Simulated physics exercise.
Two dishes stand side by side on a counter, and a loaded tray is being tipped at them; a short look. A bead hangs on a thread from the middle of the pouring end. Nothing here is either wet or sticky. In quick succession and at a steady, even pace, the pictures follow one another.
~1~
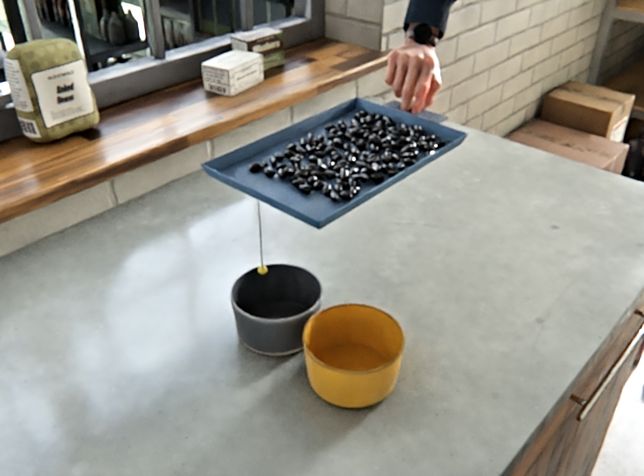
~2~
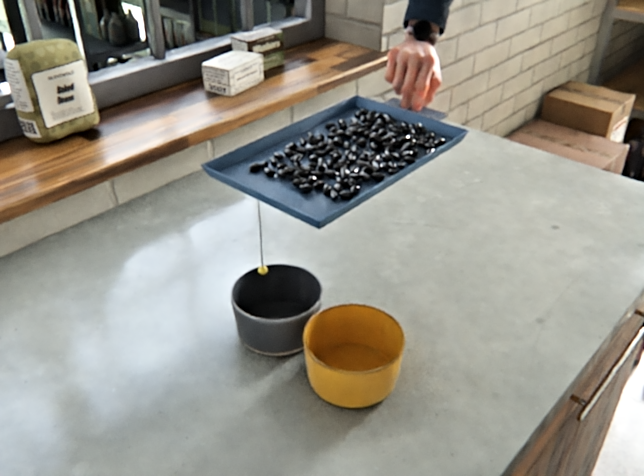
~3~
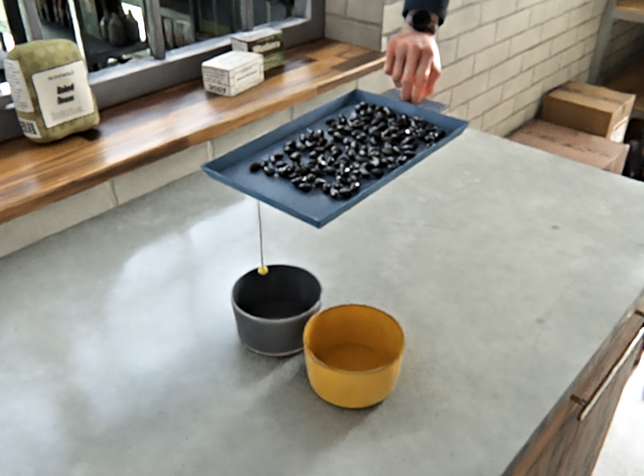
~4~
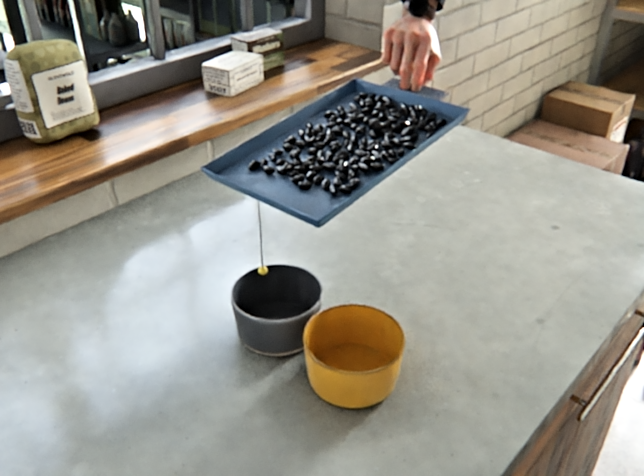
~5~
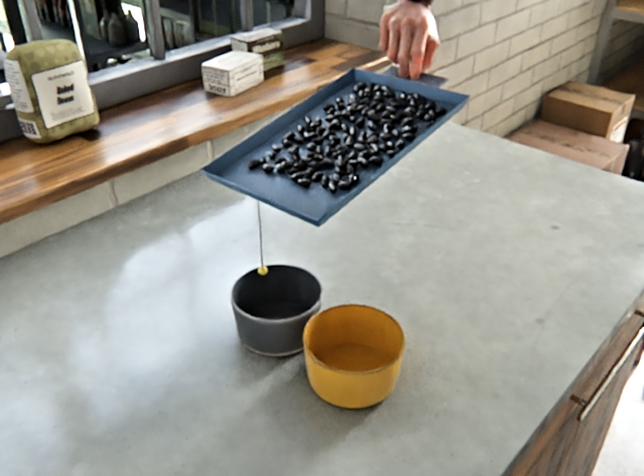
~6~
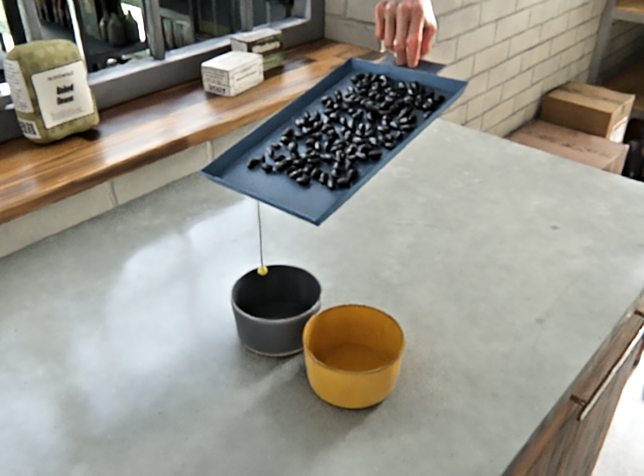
A hand slowly raises the far end of a blue tray of black beans above two dishes.
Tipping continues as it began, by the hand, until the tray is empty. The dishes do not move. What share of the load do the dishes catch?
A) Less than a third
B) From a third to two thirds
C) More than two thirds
Less than a third.
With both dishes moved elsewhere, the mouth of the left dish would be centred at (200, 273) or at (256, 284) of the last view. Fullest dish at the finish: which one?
The first layout gives the one at left, the second layout gives the one at left.
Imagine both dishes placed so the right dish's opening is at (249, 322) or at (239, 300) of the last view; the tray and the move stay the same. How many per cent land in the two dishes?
First placement: 90 per cent; second placement: 90 per cent.
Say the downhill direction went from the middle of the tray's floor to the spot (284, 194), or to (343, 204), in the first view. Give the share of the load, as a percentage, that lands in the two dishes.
Roughly 30 percent first and 80 percent second.
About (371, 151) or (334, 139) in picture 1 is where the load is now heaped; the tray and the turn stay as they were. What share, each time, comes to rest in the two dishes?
That would be 10 per cent, and then 20 per cent.
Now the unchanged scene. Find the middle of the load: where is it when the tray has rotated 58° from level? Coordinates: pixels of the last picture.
Near (239, 178).
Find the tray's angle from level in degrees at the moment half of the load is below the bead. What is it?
Somewhere near 80°.
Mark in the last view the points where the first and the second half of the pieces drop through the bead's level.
The first part passes (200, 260); everything after passes (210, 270).
Soon after the last picture, tray tipped steeply; about two thirds on the tray; a stray few in the left dish; a small part outside both; a small part in the air.
A little later, tray tipped right over; a stray few on the tray; a small part in the left dish; most outside both; a small part in the air.
Later still, tray tipped past a quarter turn; a small part in the left dish; most outside both.
At rest, tray tipped past a quarter turn; none in the right dish; a small part in the left dish; most outside both.
